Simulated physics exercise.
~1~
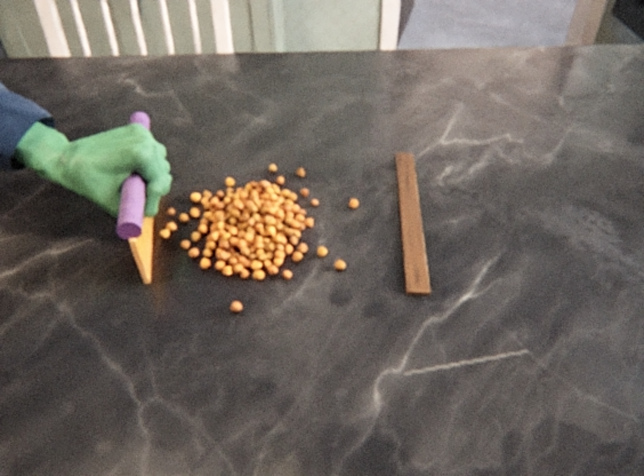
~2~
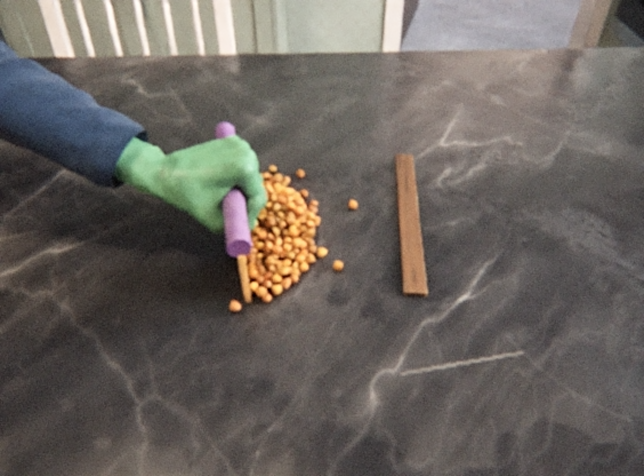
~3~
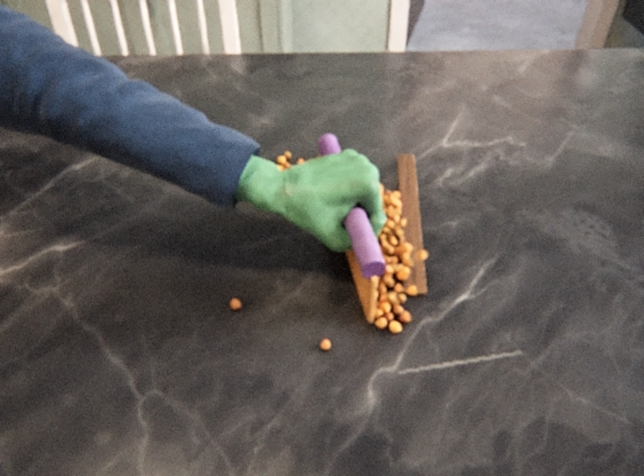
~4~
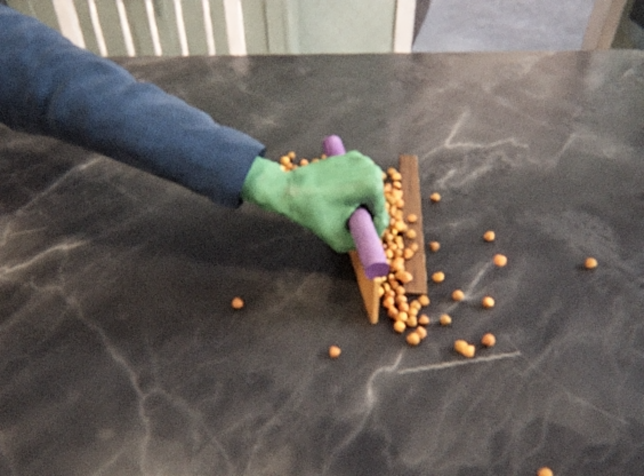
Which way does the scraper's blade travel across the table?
The blade moves to the right, pushing the chickpeas towards the wooden strip.
